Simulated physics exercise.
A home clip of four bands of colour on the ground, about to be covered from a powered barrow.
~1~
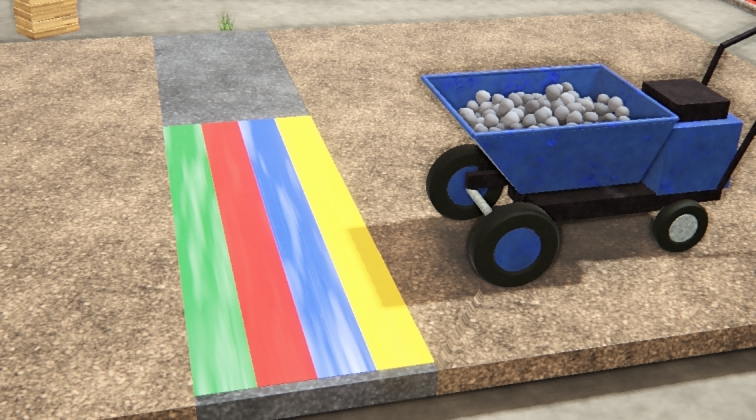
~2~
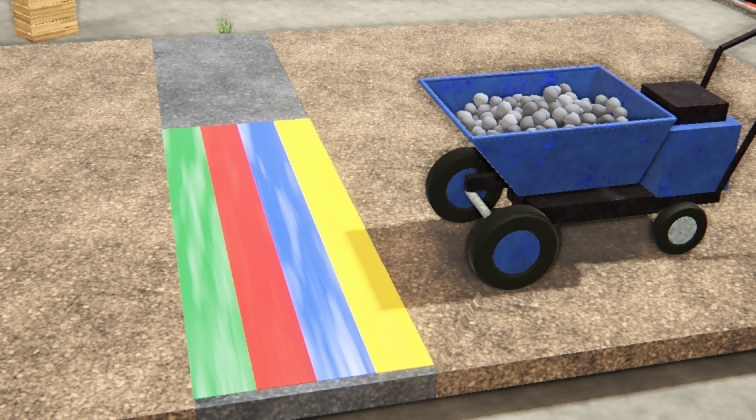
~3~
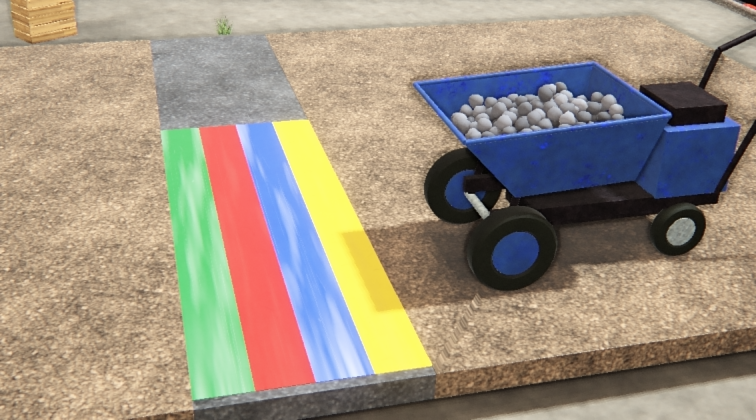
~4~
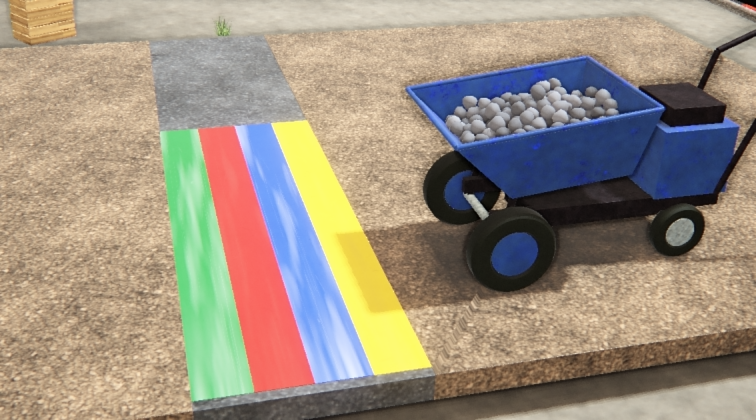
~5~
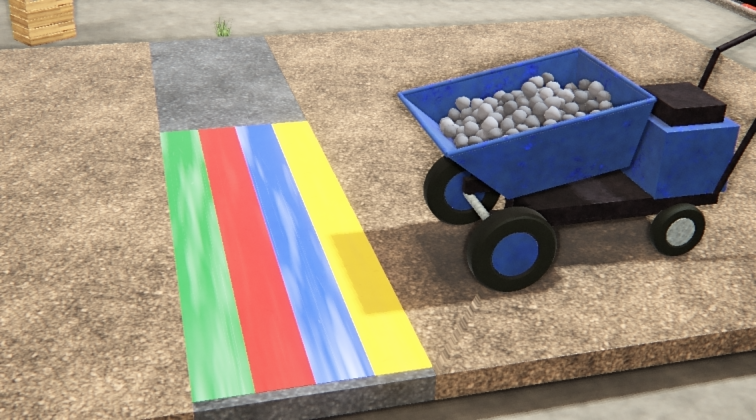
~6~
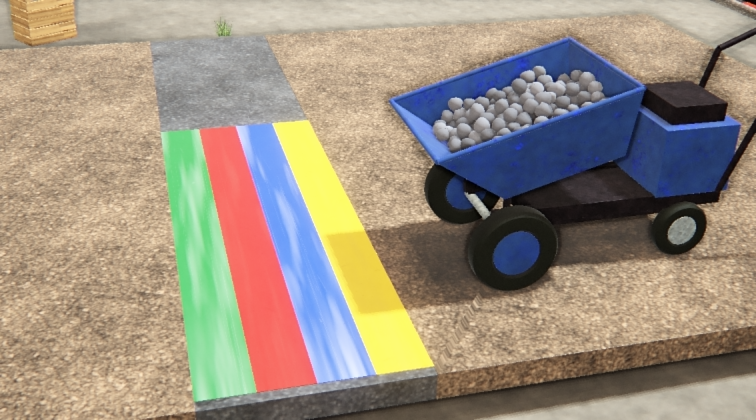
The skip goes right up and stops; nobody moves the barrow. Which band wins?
The heap favours the blue strip.
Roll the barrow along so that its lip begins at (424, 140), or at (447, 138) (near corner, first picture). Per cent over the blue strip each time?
Roughly 20 per cent, and 30 per cent.
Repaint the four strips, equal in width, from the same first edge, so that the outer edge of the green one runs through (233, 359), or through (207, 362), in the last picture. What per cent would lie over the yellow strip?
Near 10 % and 10 %.
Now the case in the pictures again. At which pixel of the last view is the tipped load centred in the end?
At about (304, 268).
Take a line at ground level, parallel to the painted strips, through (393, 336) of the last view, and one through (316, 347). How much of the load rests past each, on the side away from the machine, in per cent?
The first gives 70 %, the second 30 %.
Soon, skip tipped steeply; all in the skip.
A while on, skip tipped right over; most in the skip; a small part over the yellow strip; a small part over the blue strip; a stray few over the red strip.
Towards the end, skip tipped right over; about a quarter in the skip; a small part over the yellow strip; about a third over the blue strip; about a quarter over the red strip; a small part over the green strip; a stray few off the paint.
Finally, skip tipped right over; about a quarter in the skip; a small part over the yellow strip; about a third over the blue strip; about a quarter over the red strip; a small part over the green strip; a stray few off the paint.
